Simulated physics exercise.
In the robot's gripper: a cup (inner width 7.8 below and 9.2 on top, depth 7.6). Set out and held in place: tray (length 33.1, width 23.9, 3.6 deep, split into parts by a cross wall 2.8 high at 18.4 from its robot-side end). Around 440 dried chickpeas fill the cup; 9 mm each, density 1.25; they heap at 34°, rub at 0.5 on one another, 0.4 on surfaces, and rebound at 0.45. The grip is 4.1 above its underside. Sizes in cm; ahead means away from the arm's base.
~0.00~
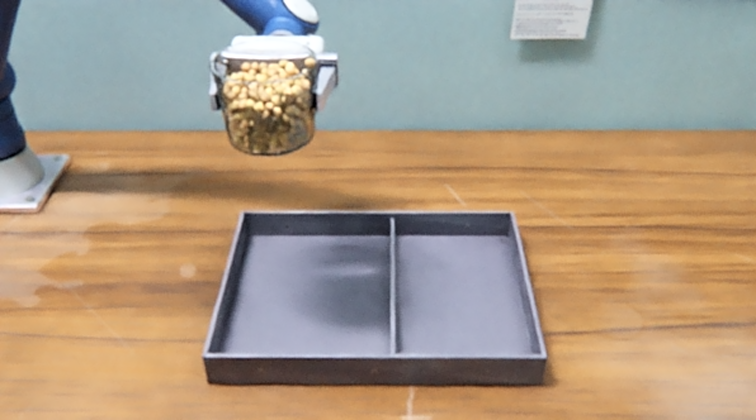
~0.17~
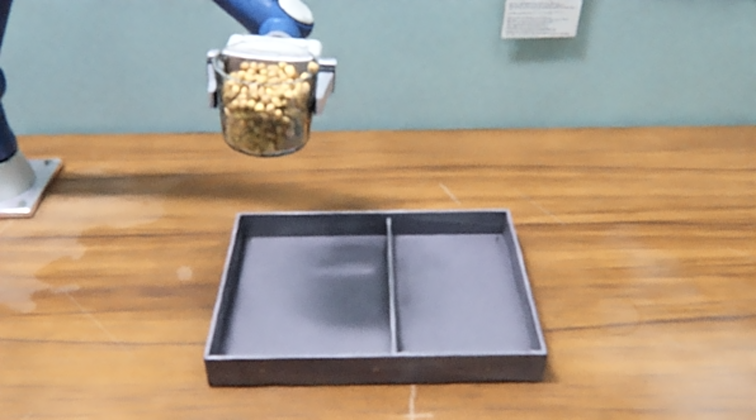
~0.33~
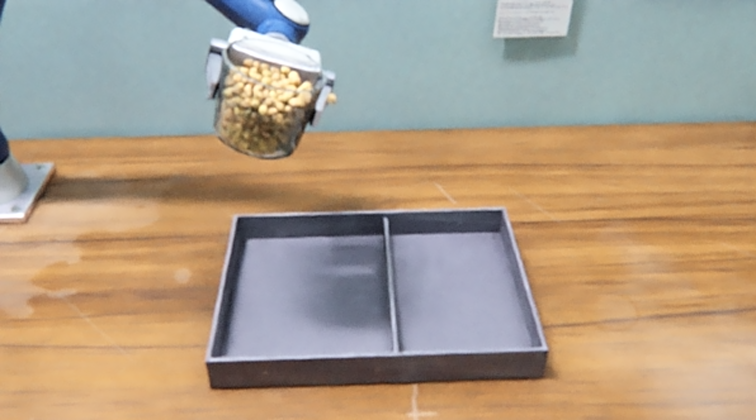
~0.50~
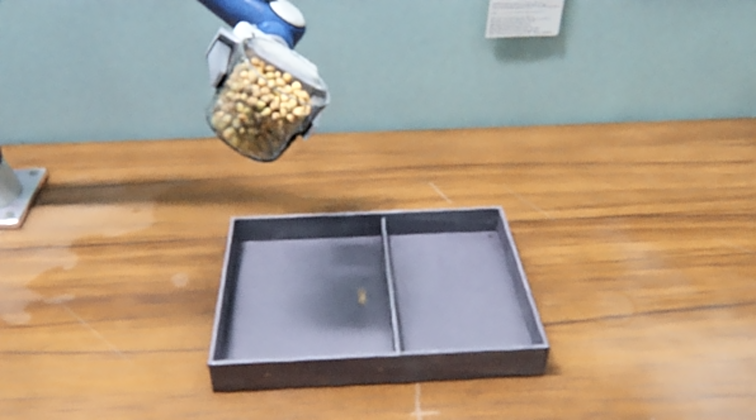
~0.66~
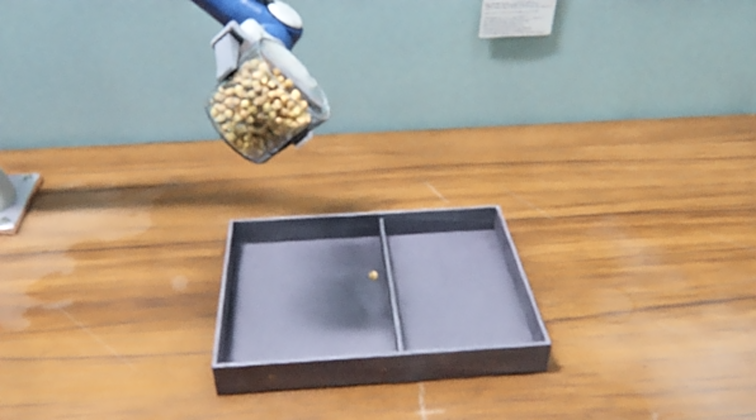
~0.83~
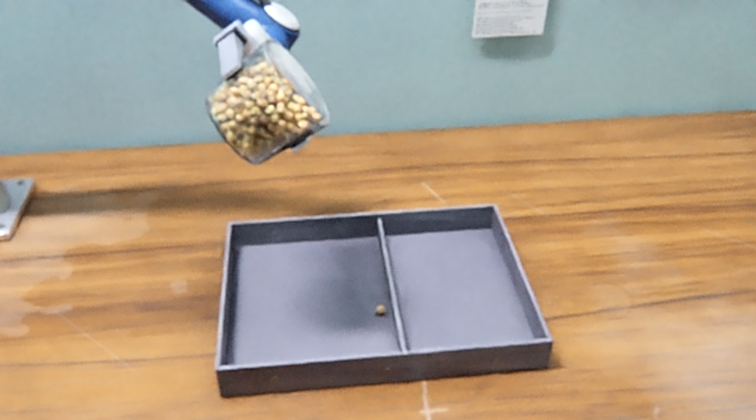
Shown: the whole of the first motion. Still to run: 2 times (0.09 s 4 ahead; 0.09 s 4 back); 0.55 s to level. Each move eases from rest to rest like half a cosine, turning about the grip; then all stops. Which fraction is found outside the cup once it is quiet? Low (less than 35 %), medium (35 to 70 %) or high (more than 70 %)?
Share outside the cup: Medium (35 to 70 %).
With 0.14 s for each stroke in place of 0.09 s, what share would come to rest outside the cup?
Then about 25 per cent.
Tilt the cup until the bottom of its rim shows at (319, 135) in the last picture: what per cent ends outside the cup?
About 85 per cent.
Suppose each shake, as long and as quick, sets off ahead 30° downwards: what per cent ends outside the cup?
About 25 per cent.
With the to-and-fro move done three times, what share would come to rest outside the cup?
It would be near 50 per cent.
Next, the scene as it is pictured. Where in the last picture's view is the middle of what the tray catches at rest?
Around (447, 291).
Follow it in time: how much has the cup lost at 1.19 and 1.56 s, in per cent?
About 35, 45.
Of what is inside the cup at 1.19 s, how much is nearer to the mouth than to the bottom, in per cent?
Some 60 per cent.
After 1.19 s, tilted 55° forward, highest piece 29 above the table; 278 in the cup, 95 in the far-side part, 19 in the robot-side part, 52 in flight or on a rim.
After 1.56 s, tilted 14° forward, highest piece 29 above the table; 241 in the cup, 127 in the far-side part, 66 in the robot-side part, 9 on the table or floor, 1 in flight or on a rim.
After 1.94 s, level, highest piece 29 above the table; 241 in the cup, 127 in the far-side part, 67 in the robot-side part, 9 on the table or floor.
After 2.99 s, level, highest piece 29 above the table; 241 in the cup, 127 in the far-side part, 67 in the robot-side part, 9 on the table or floor.
In the end, 241 in the cup, 127 in the far-side part, 67 in the robot-side part, 9 on the table or floor. That is 46 % outside the cup.
